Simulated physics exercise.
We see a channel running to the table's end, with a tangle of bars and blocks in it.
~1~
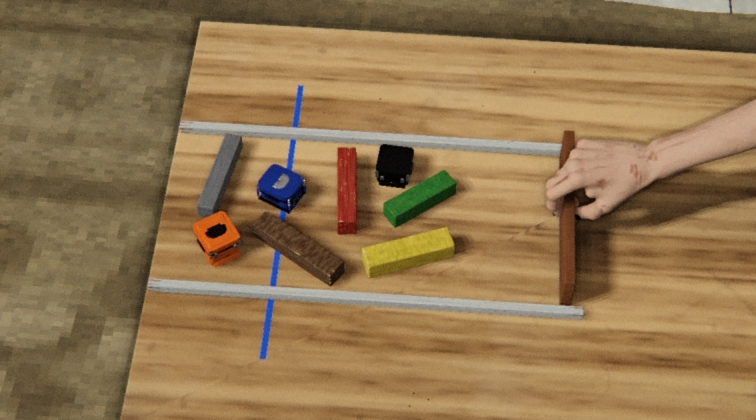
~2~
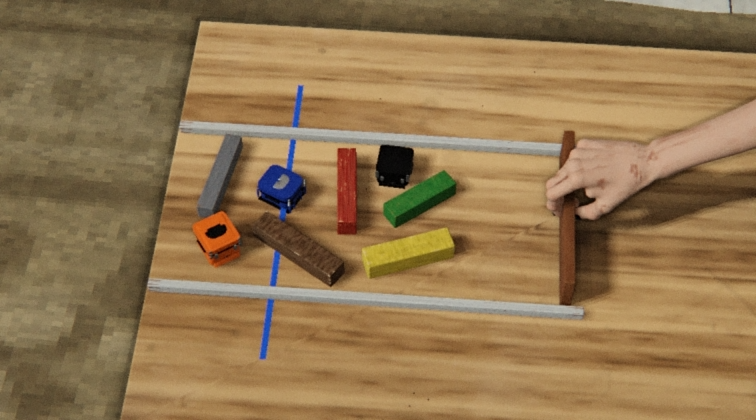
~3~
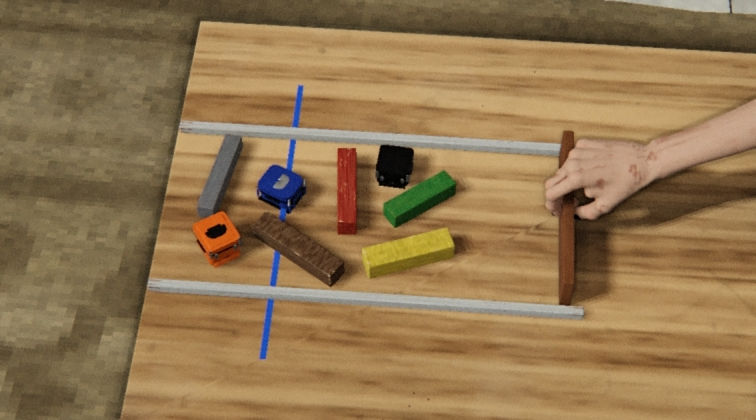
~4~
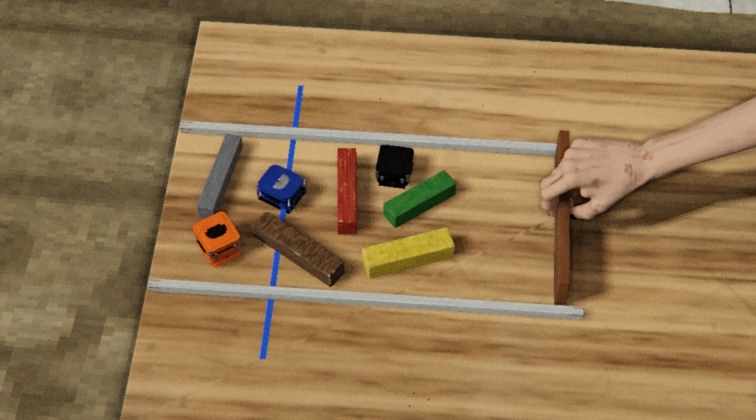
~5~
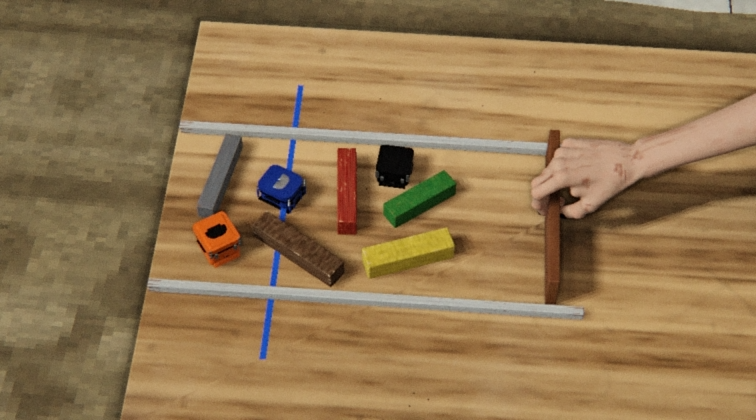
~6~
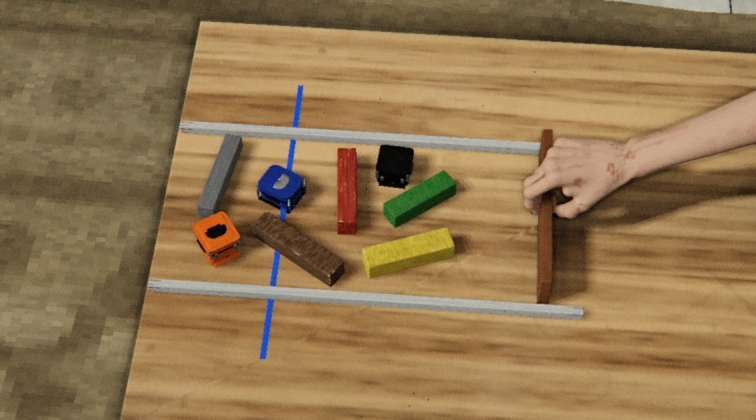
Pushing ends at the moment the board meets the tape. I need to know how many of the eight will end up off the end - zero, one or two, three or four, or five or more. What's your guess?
It sends over the edge not one piece.
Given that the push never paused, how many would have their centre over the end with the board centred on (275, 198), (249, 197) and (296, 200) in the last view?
In order of the places given, that's 0, 2 and 0.
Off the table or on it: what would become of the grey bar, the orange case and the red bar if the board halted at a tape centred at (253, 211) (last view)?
Starting with the grey bar, it ends up falling, then the orange case ends up falling, then the red bar keeps its place.
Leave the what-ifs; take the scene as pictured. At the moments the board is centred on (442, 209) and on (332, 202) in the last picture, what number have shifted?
Up to then 2, and up to the other point 7.
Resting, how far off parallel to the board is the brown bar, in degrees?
Angle: Around 30°.
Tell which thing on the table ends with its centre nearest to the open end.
Result: The orange case.
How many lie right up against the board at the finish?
3 of them.
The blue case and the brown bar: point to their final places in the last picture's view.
The blue case comes to rest at (217, 184), and the brown bar comes to rest at (200, 237).
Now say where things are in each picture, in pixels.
In the first picture, grey bar (220, 176); orange case (217, 239); blue case (281, 189); board (567, 217); tape (283, 213).
In the second picture, orange case (217, 239); yellow bar (408, 253).
In the third picture, blue case (281, 189); red bar (347, 190).
In the fourth picture, grey bar (220, 176); green bar (420, 199).
In the fifth picture, orange case (217, 239); board (553, 216).
In the sixth picture, grey bar (220, 176); orange case (217, 239); blue case (281, 189); board (545, 216); tape (283, 213).
A little later, none off yet; grey bar at rest near (220, 176); orange case at rest near (217, 239); blue case at rest near (281, 189).
When it is over, the number that fall off is zero.
